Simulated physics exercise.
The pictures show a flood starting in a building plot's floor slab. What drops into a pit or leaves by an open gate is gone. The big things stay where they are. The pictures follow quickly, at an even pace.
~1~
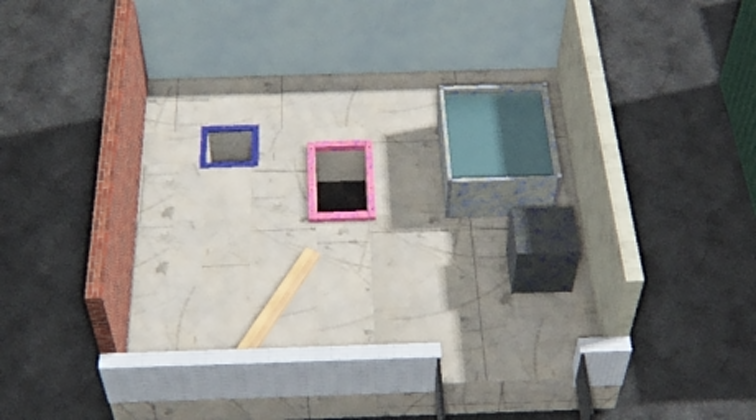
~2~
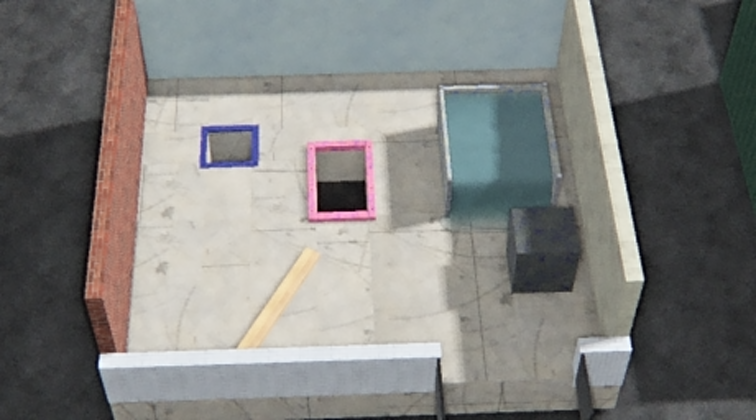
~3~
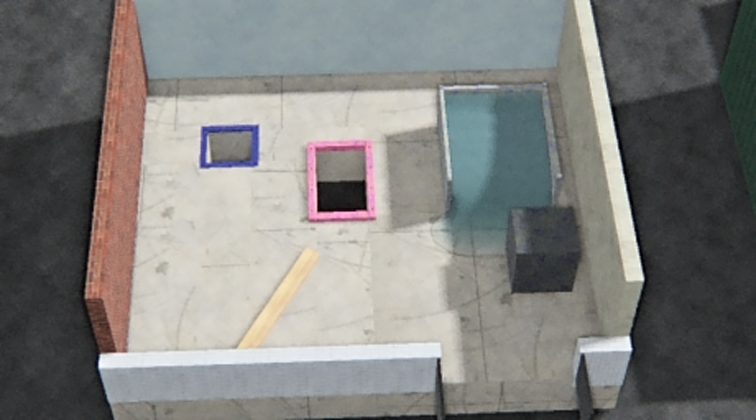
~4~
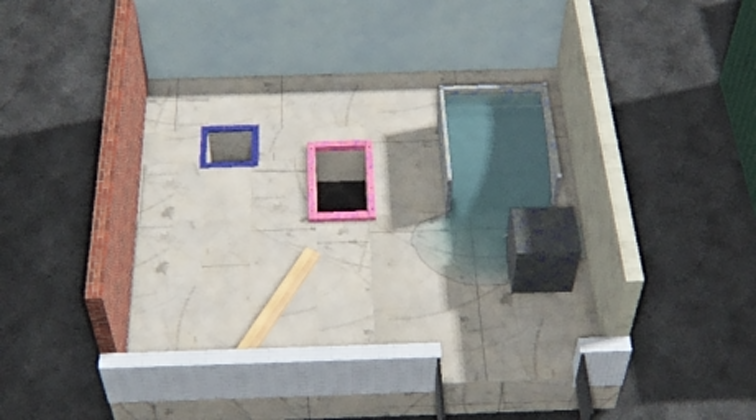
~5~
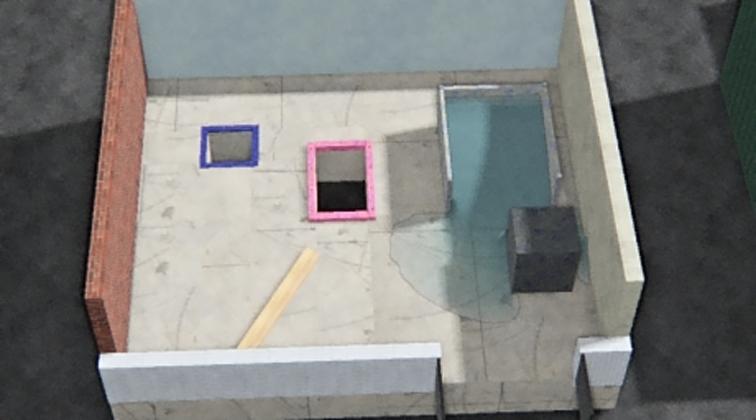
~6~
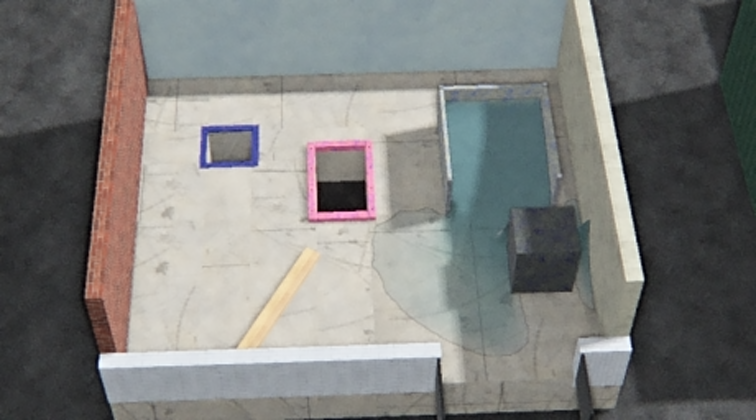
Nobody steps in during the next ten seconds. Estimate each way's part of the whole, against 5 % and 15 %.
In the end: The gate takes above 15 %; the pink pit takes not even 5 %; the blue pit takes between 5 and 15 %.
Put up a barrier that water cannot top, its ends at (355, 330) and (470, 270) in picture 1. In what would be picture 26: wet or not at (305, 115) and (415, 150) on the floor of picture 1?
In turn: Free of water, not flooded.
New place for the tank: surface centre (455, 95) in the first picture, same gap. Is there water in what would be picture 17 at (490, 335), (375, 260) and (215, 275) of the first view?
As listed: Wet, flooded, clear.
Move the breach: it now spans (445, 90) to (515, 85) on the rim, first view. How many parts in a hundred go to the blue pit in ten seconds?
Parts in a hundred: Blue 20.
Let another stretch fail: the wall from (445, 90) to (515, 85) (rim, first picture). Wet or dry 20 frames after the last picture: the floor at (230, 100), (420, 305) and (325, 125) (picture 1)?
One after the other: Awash, free of water, under water.
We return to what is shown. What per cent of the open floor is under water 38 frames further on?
I make it 85 per cent.
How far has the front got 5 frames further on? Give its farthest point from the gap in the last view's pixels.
Near (345, 372).
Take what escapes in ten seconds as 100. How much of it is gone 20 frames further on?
Close to 50 %.
A moment on, water covers 25 % of the floor; the gate 5 %, the pink pit 0 %, the blue pit 0 %.
Next, water covers 35 % of the floor; the gate 13 %, the pink pit 0 %, the blue pit 0 %.
Then, water covers 55 % of the floor; the gate 22 %, the pink pit 0 %, the blue pit 0 %.
Later, water covers 85 % of the floor; the gate 28 %, the pink pit 0 %, the blue pit 1 %.
In the end, water covers 95 % of the floor; the gate 35 %, the pink pit 0 %, the blue pit 7 %.
